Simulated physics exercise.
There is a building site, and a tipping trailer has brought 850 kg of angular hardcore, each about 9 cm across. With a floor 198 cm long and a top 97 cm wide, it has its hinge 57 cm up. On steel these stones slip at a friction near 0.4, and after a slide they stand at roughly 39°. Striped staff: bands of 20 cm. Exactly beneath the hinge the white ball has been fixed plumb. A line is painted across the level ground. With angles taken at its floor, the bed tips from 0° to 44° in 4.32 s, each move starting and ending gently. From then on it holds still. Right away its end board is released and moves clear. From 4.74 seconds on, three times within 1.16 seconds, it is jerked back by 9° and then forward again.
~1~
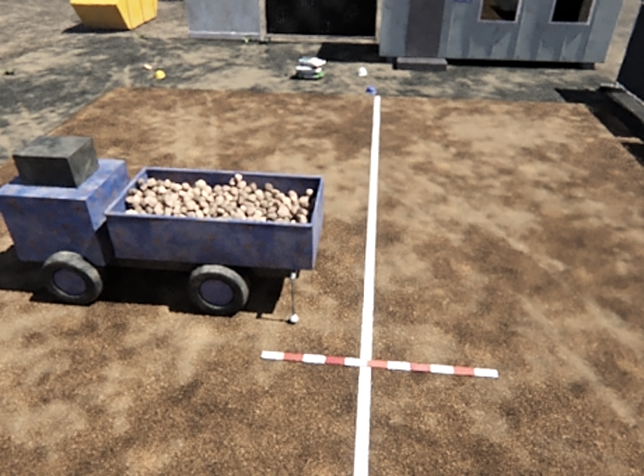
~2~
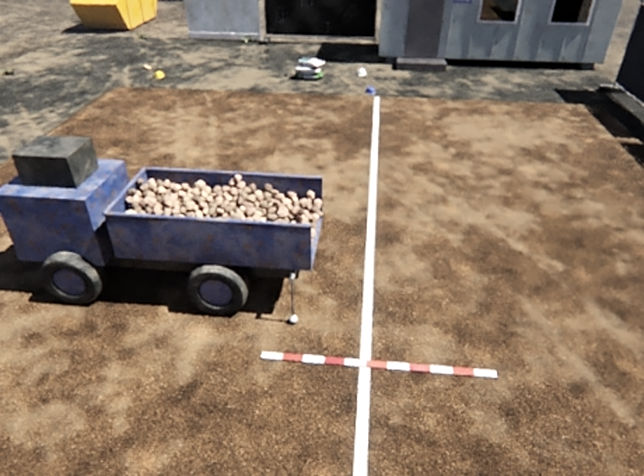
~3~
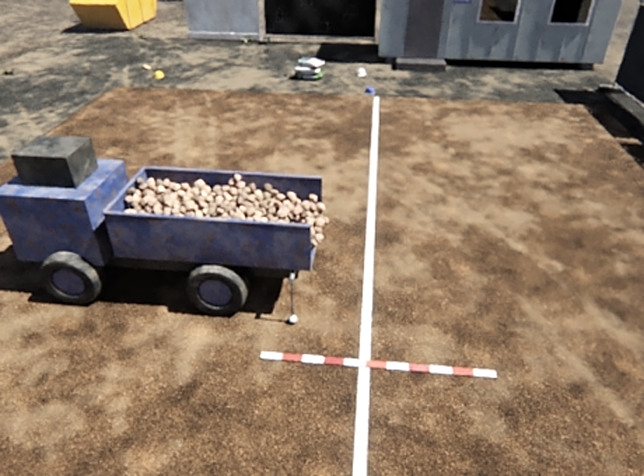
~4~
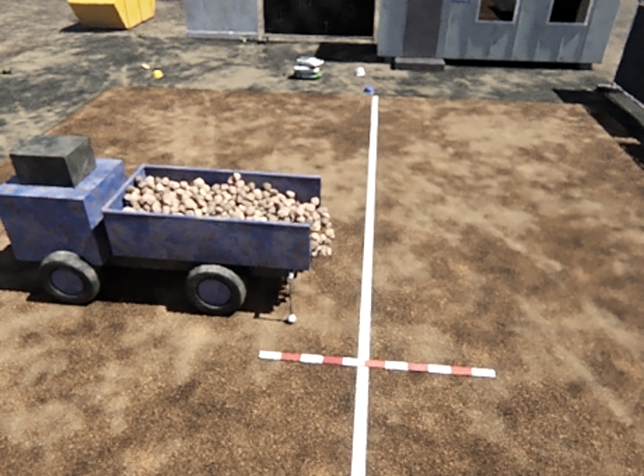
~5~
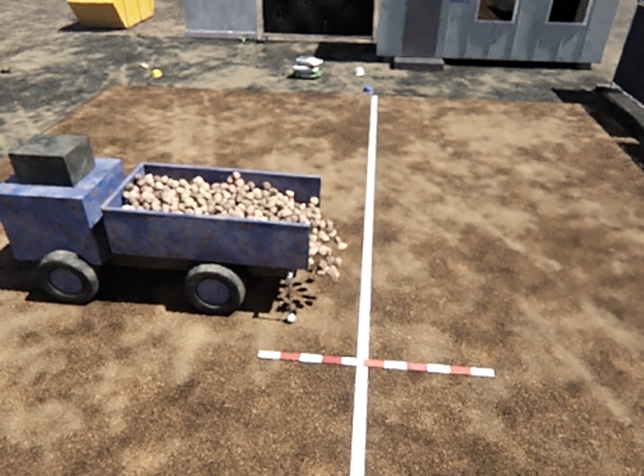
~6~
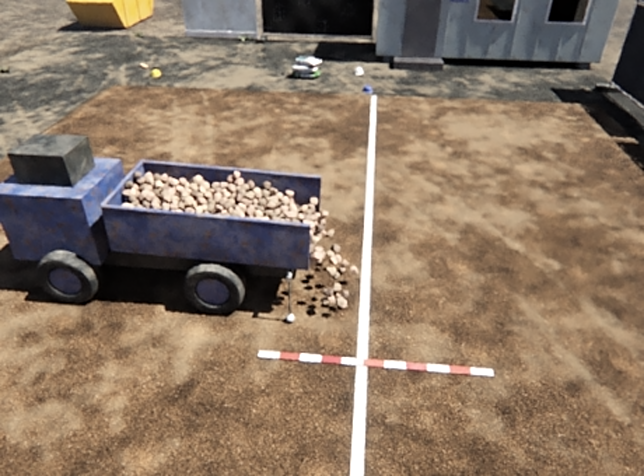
Building site with a blue tipping trailer full of pale stones, its end board gone, stones spilling from its right end beside a white line.
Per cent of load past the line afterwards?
Roughly 40 percent.
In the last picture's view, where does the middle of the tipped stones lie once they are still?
Centre estimate: Around (356, 284).
A little later the floor is at 37°; 52 % in the bed, 40 % short of the line, 8 % past the line; the foremost stones are at (413, 296).
Then the floor is at 44°; 2 % in the bed, 58 % short of the line, 40 % past the line; the foremost stones are at (453, 299).
Later still the floor is at 44°; 0 % in the bed, 61 % short of the line, 39 % past the line; the foremost stones are at (455, 302).
In the end the floor is at 44°; 0 % in the bed, 61 % short of the line, 39 % past the line; the foremost stones are at (455, 302).
